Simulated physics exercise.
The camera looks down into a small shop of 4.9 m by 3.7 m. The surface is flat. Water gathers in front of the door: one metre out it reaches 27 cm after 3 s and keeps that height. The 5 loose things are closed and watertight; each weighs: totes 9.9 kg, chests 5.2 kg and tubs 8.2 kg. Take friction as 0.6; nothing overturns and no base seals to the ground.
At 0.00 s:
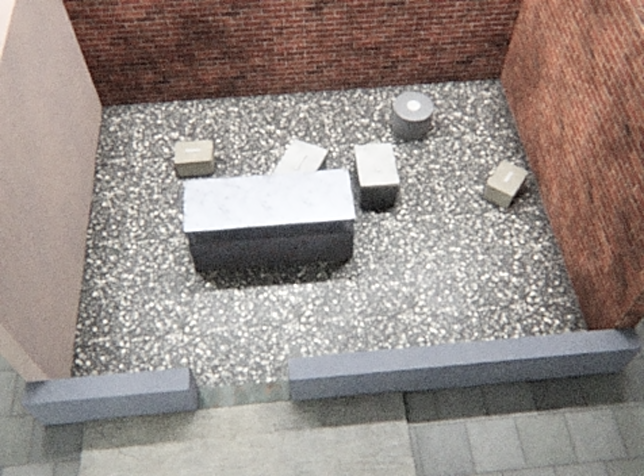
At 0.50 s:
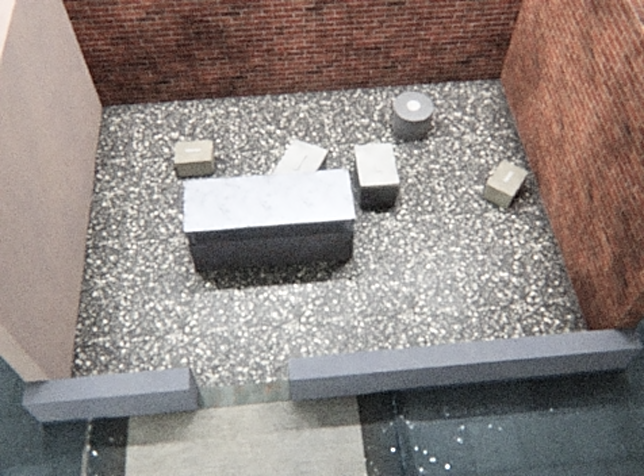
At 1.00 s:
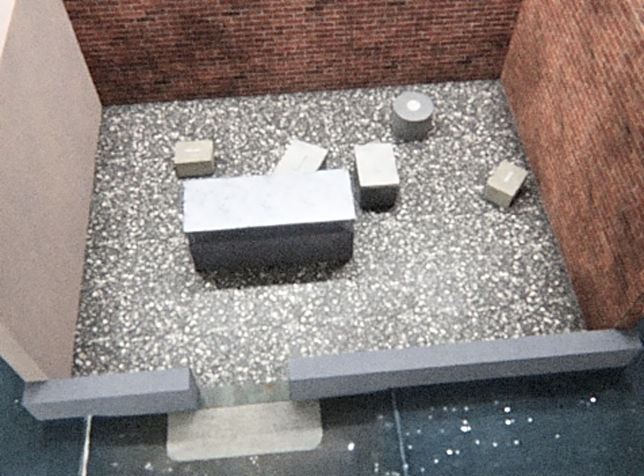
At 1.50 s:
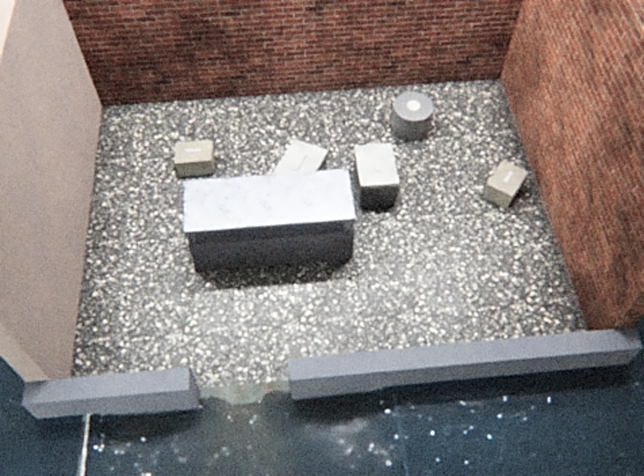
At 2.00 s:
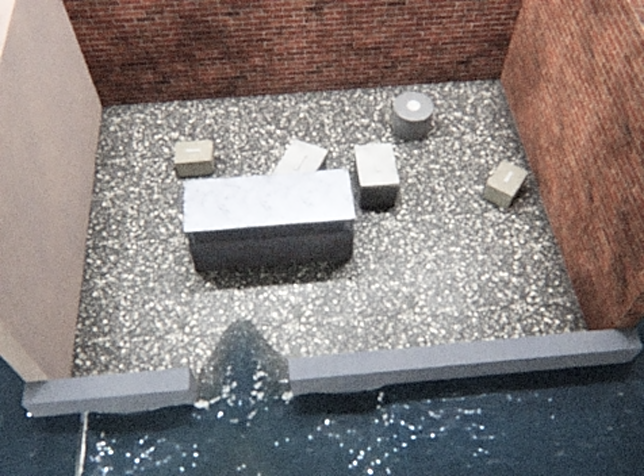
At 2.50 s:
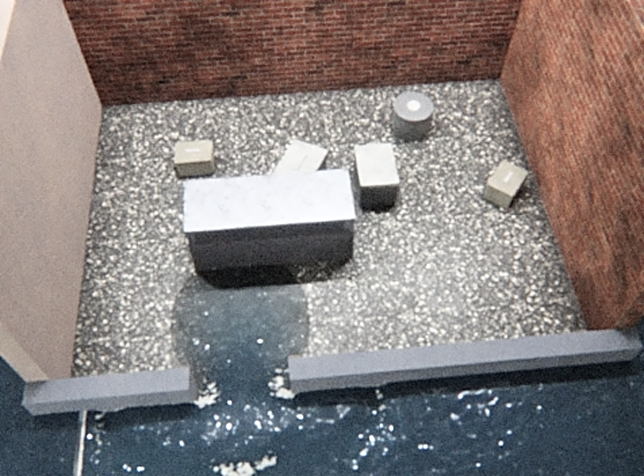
The clip shows a small brick-walled shop from above, with a counter, boxes and a round tub, as dark water covers the paving outside, then flows through the front doorway and spreads toward the counter while the objects stay still.
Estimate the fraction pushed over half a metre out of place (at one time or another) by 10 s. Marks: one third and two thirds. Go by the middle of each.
Share: Less than a third.
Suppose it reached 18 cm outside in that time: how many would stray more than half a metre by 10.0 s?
Then 0.
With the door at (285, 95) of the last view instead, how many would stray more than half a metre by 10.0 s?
Then 2.
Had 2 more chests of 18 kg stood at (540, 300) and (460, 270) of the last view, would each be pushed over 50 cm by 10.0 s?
In that order: Over, over.
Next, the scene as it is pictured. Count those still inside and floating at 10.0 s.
At that moment 3.
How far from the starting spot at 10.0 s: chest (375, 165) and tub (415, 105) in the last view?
In that order: 10 cm, 20 cm.
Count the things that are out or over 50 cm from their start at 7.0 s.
0 of them.
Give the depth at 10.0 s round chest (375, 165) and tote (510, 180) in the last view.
Roughly 4 and 7 cm.
After 3.5 s 0 of 5 are over 50 cm from their spots; 0 afloat.
After 4.5 s 0 of 5 are over 50 cm from their spots; 0 afloat.
After 7.0 s 0 of 5 are over 50 cm from their spots; 0 afloat.
After 10.0 s 1 of 5 are over 50 cm from their spots, and 1 have been at some point; 3 afloat.
